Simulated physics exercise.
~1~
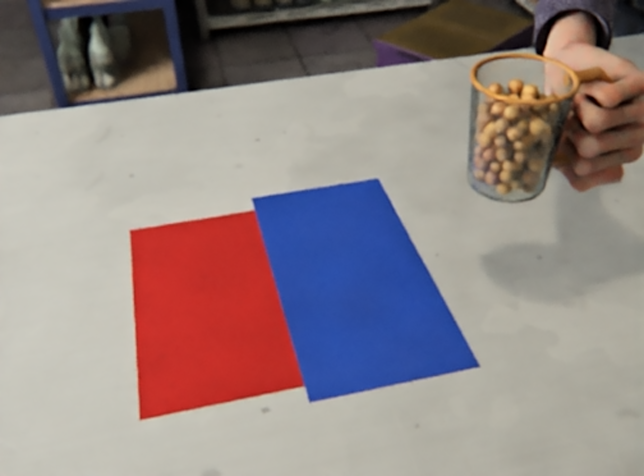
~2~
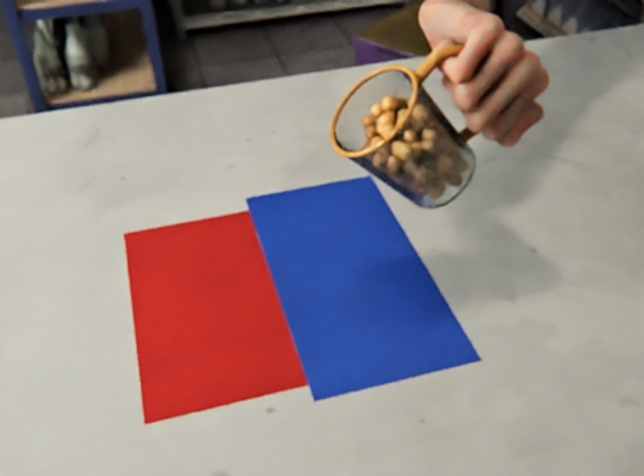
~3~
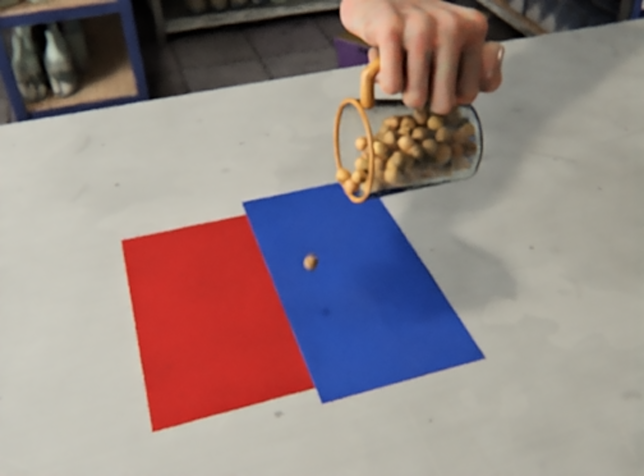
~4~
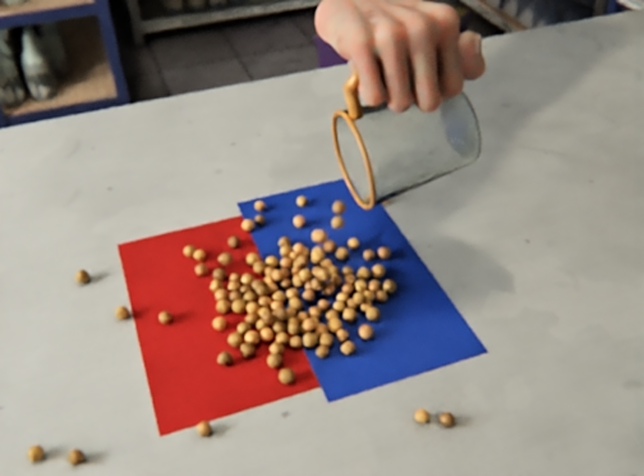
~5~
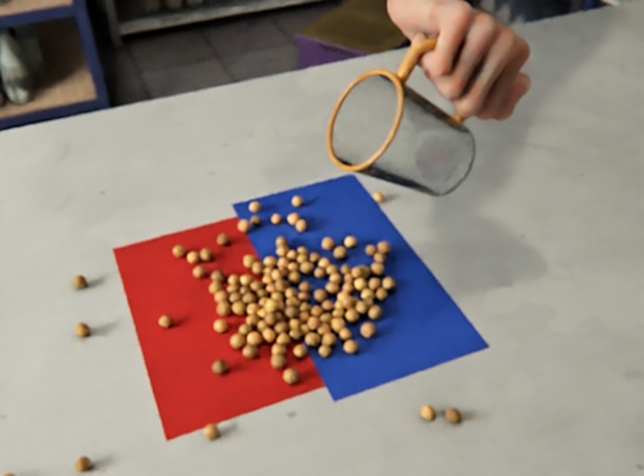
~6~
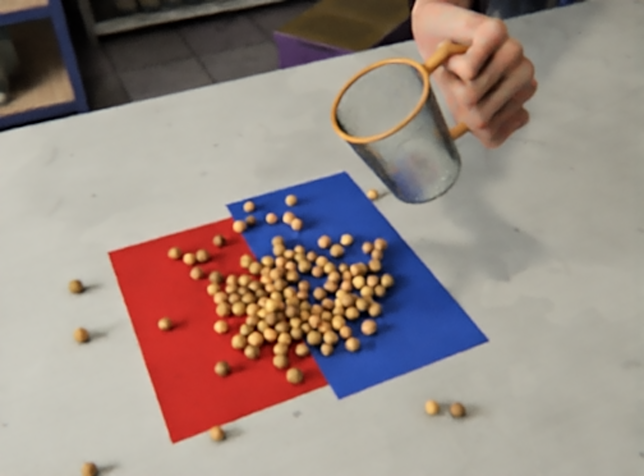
The clip opens with a hand holding a clear cup with an orange rim and handle, filled with small wooden beads, above a pale table where a red mat and a blue mat lie side by side. The hand moves left and tips the cup toward the mats until it lies on its side and a first bead drops. The beads then pour out, piling across the seam between the mats, while a few scatter onto the bare table. The hand turns the emptied cup back toward upright, and it ends still slightly tilted above the spread beads.
